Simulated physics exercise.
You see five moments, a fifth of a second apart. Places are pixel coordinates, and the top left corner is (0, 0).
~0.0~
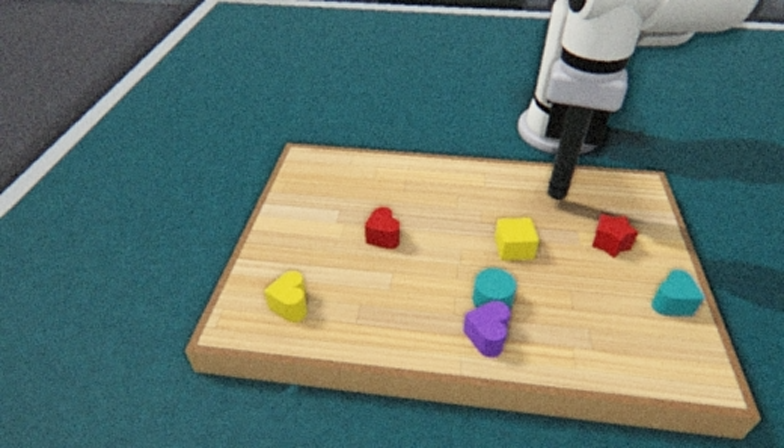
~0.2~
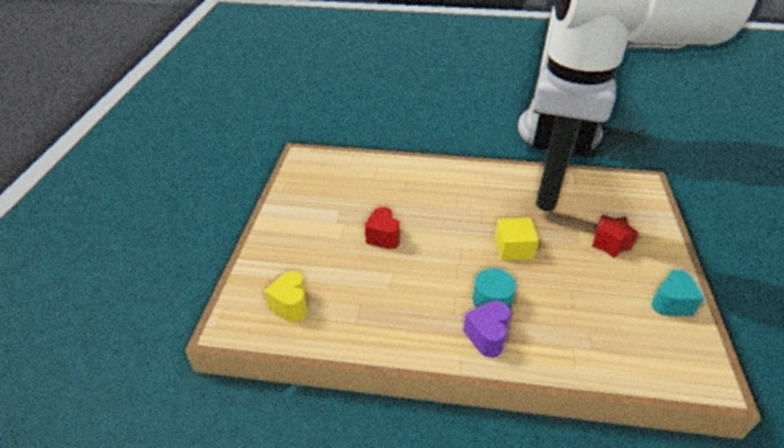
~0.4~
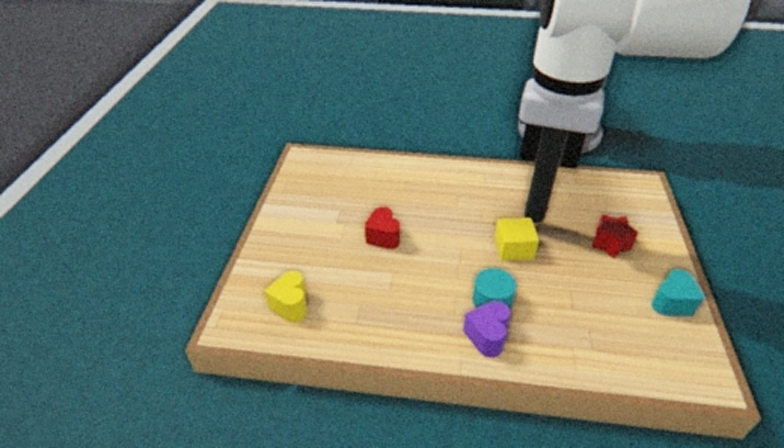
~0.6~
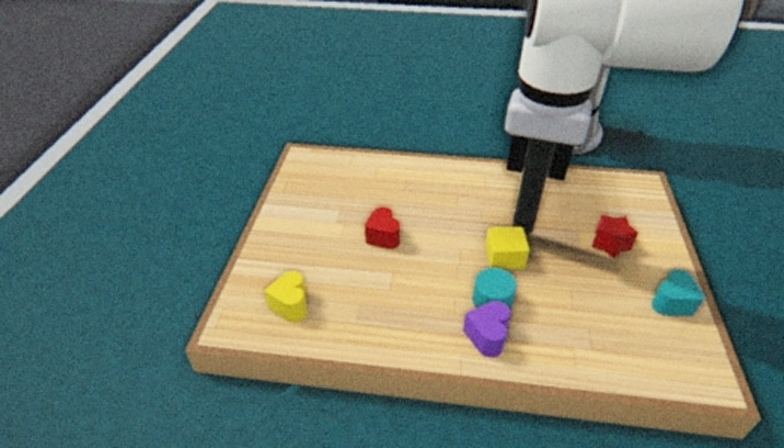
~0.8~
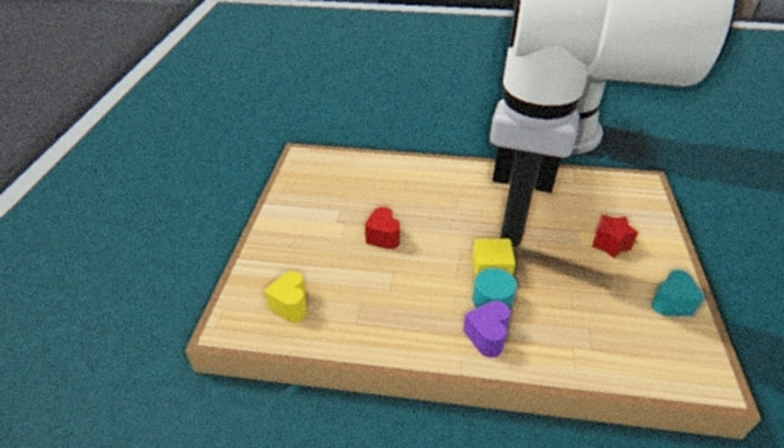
On a wooden board atop a green surface, seven small colored blocks sit spread out as a robot arm holds a black peg near the far edge. The peg moves down and left to the yellow block, then pushes it toward the near left until it sits against the turquoise disc, above the purple heart.
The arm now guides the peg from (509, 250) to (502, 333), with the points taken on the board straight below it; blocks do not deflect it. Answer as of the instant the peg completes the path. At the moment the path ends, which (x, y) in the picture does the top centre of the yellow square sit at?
The spot you're after is about (476, 267) in the image.
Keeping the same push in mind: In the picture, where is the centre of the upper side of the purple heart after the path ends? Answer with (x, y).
The centre of its top will be at (489, 342).
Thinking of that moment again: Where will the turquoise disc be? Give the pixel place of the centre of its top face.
Around pixel (471, 308).
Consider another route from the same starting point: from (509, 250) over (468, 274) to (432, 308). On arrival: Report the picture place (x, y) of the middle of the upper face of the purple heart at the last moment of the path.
It comes to (499, 337).
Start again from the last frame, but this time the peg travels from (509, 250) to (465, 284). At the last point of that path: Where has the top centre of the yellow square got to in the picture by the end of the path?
I'd place it at (439, 275), taking the centre of its top.
On the path given first. One third of the way, peg (509, 266); purple heart (492, 330), turned 20° clockwise; yellow square (480, 262), turned 55° clockwise; turquoise disc (485, 298).
Two thirds of the way, peg (507, 295); purple heart (493, 331), turned 20° clockwise; yellow square (476, 267), turned 95° clockwise; turquoise disc (482, 299).
At the end, peg (504, 324); purple heart (489, 342); yellow square (476, 267), turned 95° clockwise; turquoise disc (471, 308).
